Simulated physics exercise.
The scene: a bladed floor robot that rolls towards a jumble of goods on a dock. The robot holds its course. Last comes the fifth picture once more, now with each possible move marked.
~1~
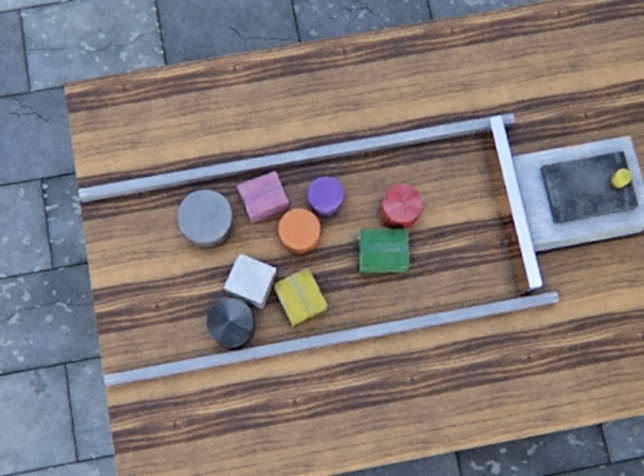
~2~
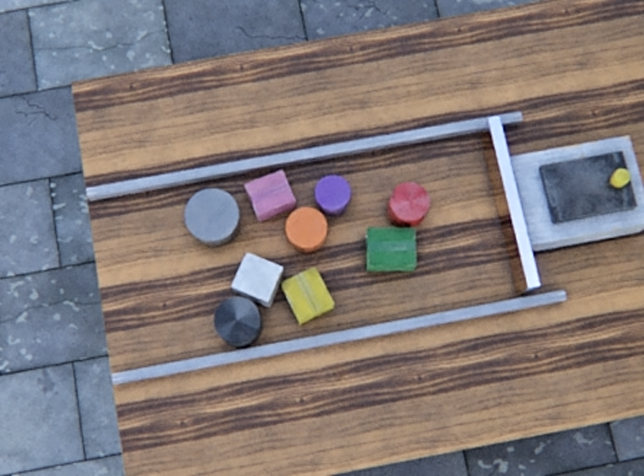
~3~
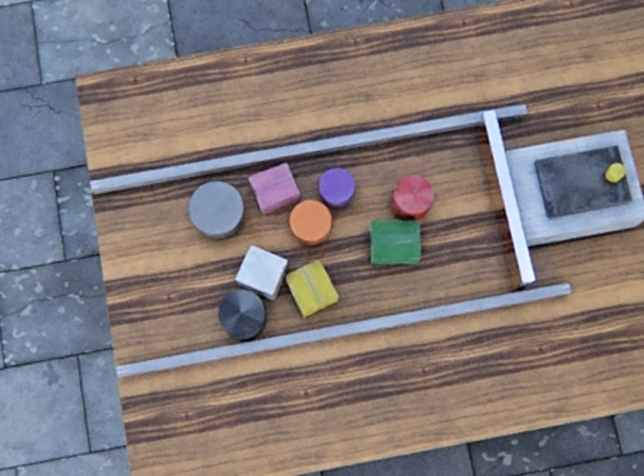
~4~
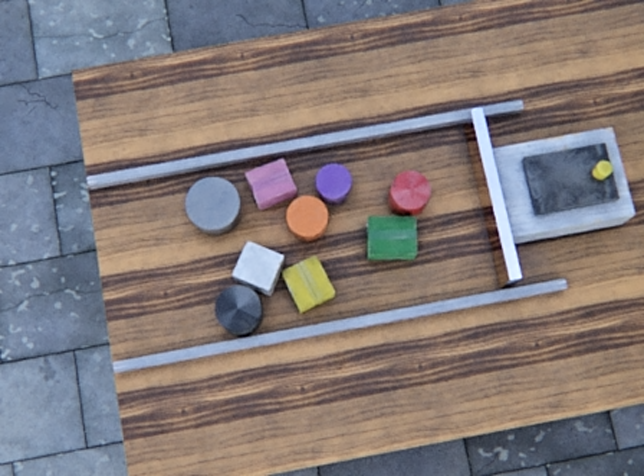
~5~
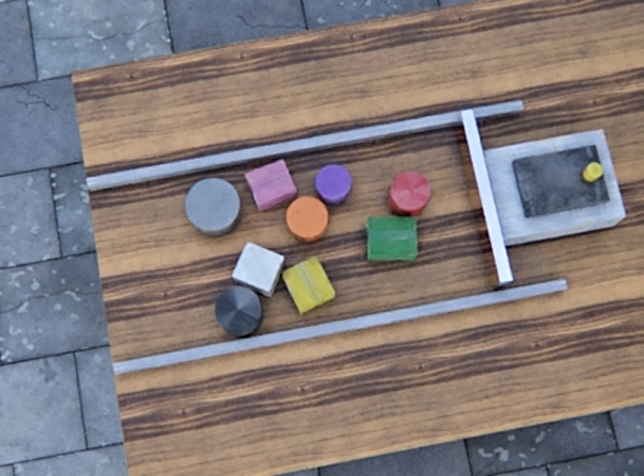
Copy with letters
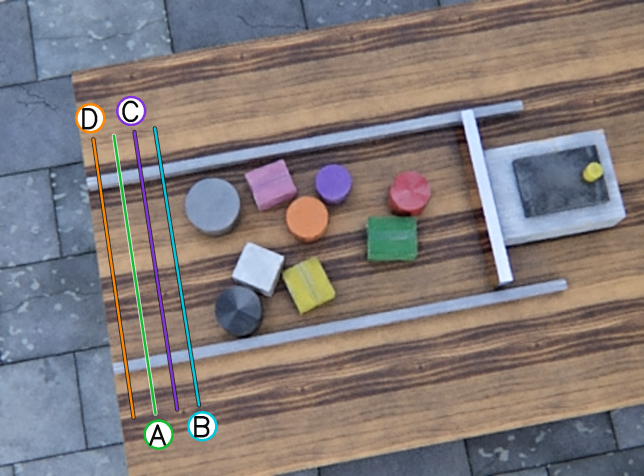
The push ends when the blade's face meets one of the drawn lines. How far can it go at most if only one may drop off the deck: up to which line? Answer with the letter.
No second one falls up to B.
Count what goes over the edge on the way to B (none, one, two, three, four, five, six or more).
By then, one.
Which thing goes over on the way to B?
It is the grey pail.
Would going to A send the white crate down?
By then, yes.
On the marked copy, A at (134, 270); B at (176, 262); C at (155, 266); D at (113, 274).
Following B. Soon after the start, robot (445, 202); purple pail (324, 183); green parcel (348, 251).
Later, robot (332, 223); grey pail (149, 220); white crate (196, 279).
In the end, robot (244, 239); grey pail over the edge; white crate (109, 296); one fallen.
As for the rest, A drops five; C drops five; D drops nine.
